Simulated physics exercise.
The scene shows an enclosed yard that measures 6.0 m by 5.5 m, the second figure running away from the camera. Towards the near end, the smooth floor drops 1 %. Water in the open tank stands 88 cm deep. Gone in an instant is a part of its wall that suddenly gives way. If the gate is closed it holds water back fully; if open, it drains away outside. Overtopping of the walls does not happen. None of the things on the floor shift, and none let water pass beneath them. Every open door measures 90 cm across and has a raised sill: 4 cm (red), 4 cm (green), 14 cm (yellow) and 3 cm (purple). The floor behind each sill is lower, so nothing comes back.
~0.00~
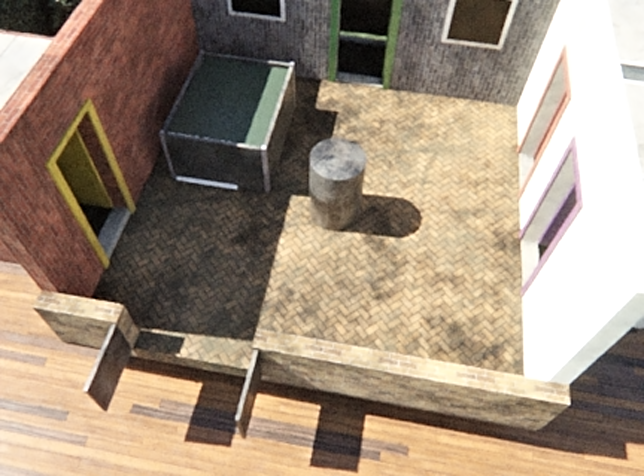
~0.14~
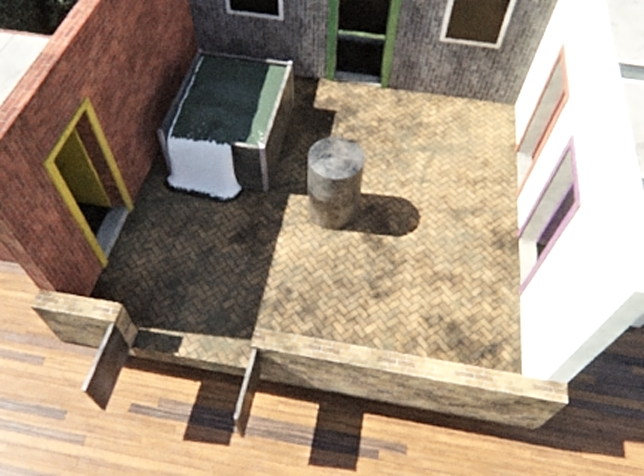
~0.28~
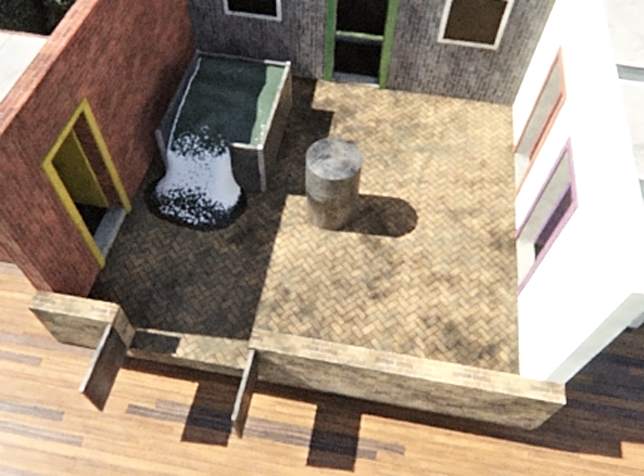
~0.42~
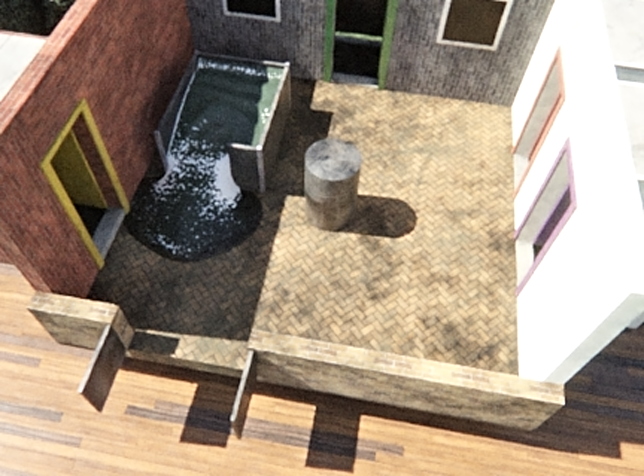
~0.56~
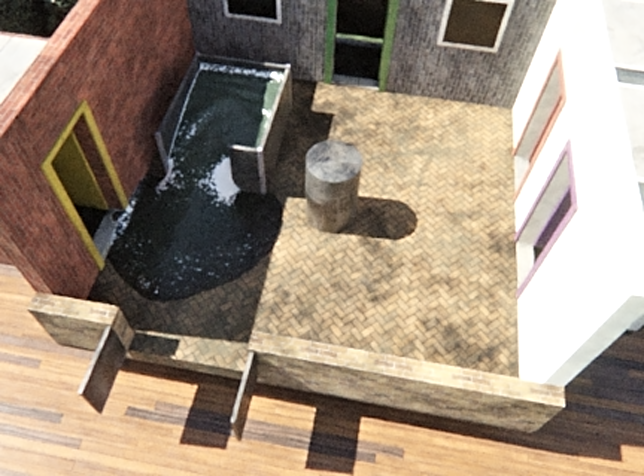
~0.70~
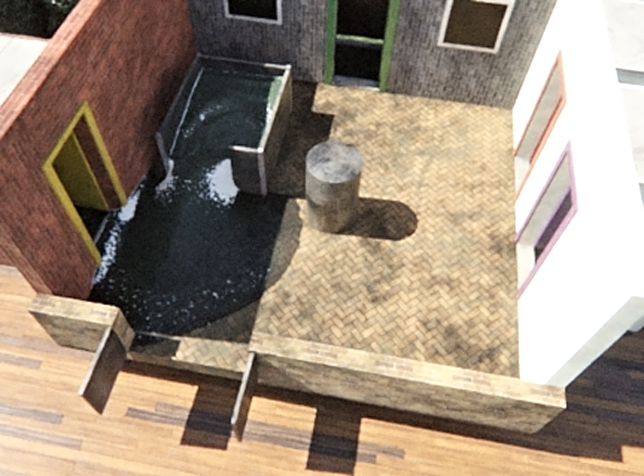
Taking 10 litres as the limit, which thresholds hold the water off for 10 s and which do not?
As I see it, at the red door the amount will stay short of the limit. At the green door the amount will stay short of the limit. At the yellow door the amount will climb above the limit. At the purple door the amount will climb above the limit.
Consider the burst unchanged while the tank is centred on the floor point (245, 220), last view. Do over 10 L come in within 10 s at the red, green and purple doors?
Checking the limit: Red is within it, green is within it and purple is within it.
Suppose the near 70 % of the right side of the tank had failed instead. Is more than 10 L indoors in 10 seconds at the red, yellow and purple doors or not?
Then it goes red too high, yellow fine, purple too high.
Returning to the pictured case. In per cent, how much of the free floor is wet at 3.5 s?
About 40 per cent.
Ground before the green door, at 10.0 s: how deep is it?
Depth: Approx. 2.5 cm.
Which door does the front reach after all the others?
That would be the green door.
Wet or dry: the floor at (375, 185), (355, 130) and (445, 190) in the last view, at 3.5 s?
First spot not yet wet, second not yet wet, third not yet wet.
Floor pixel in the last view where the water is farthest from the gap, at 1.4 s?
About pixel (324, 368).
After 1.4 s water covers 30 % of the floor and is deepest (63 cm) near (77, 323); red door not reached, green door not reached, yellow door 26 cm at the sill, 20 L in, purple door not reached.
After 2.2 s water covers 30 % of the floor and is deepest (48 cm) near (77, 323); red door not reached, green door not reached, yellow door 20 cm at the sill, 56 L in, purple door not reached.
After 3.5 s water covers 40 % of the floor and is deepest (25 cm) near (124, 250); red door not reached, green door not reached, yellow door 20 cm at the sill, 77 L in, purple door not reached.
After 6.0 s water covers 55 % of the floor and is deepest (15 cm) near (490, 398); red door 3 cm at the sill, 0 L in, green door not reached, yellow door 11 cm at the sill, 89 L in, purple door 6 cm at the sill, 9 L in.
After 10.0 s water covers 85 % of the floor and is deepest (8 cm) near (433, 388); red door 3 cm at the sill, 0 L in, green door 2 cm at the sill, 0 L in, yellow door 6 cm at the sill, 89 L in, purple door 5 cm at the sill, 28 L in.
